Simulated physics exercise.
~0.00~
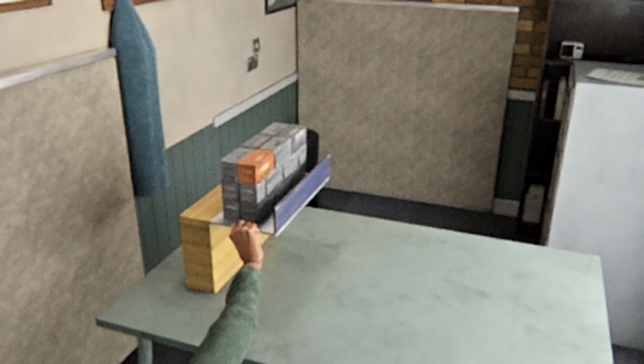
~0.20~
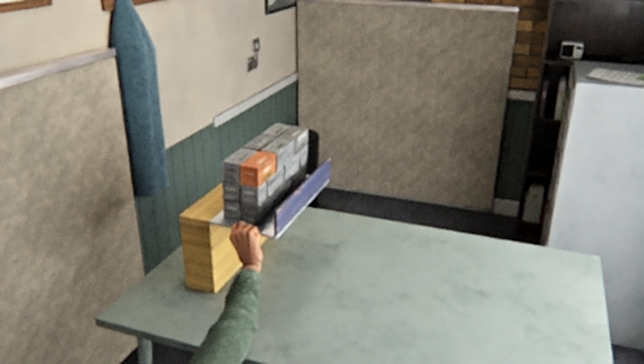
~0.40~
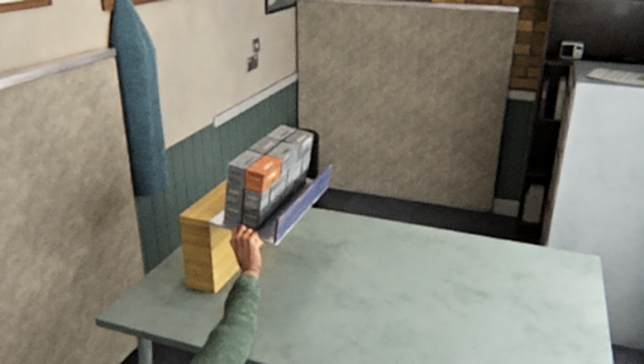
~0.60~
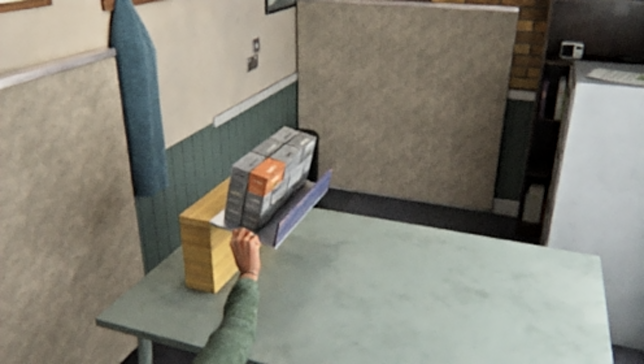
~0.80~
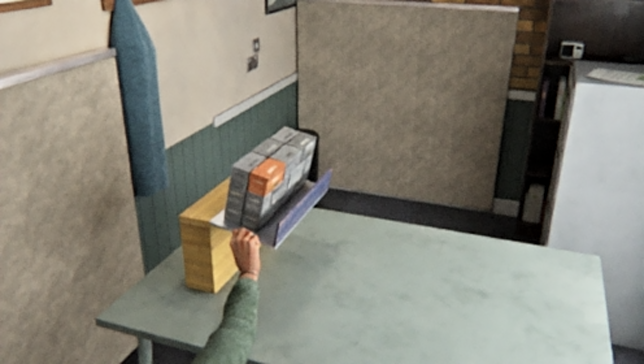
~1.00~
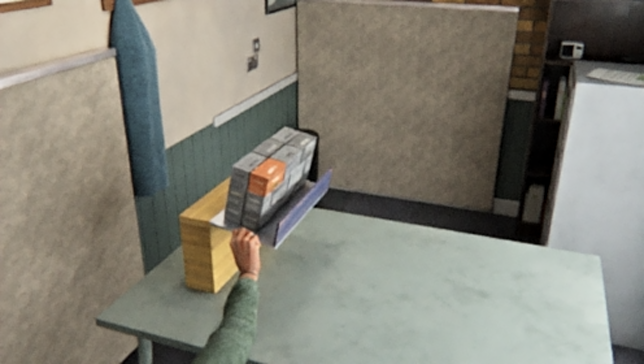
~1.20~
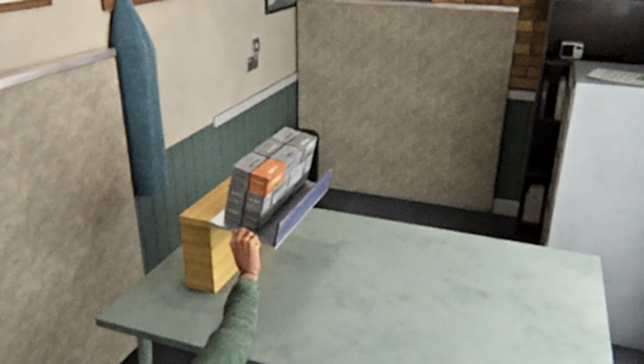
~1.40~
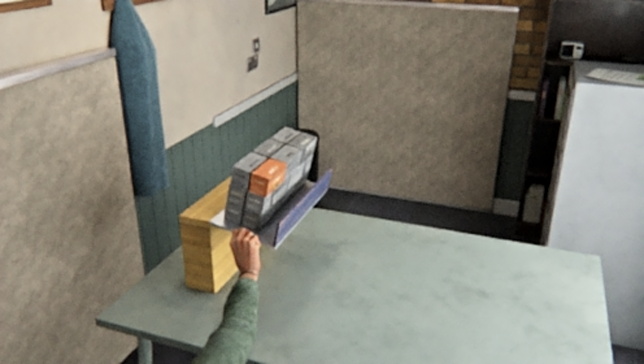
A compact stack of grey packets, one of them orange, sits on a hinged tray with a bluish lip at its outer edge, seen from above in a room with beige partitions and green wall panelling. The tray rests beside a yellow wooden block at the left of a pale green table, and a green-sleeved arm reaches up to grip its near edge. The hand tips the tray slightly, and the packets lean over to the right together. Then the tilting stops and the hand stays in place. The stack ends leaning but still aboard, with nothing fallen onto the table.
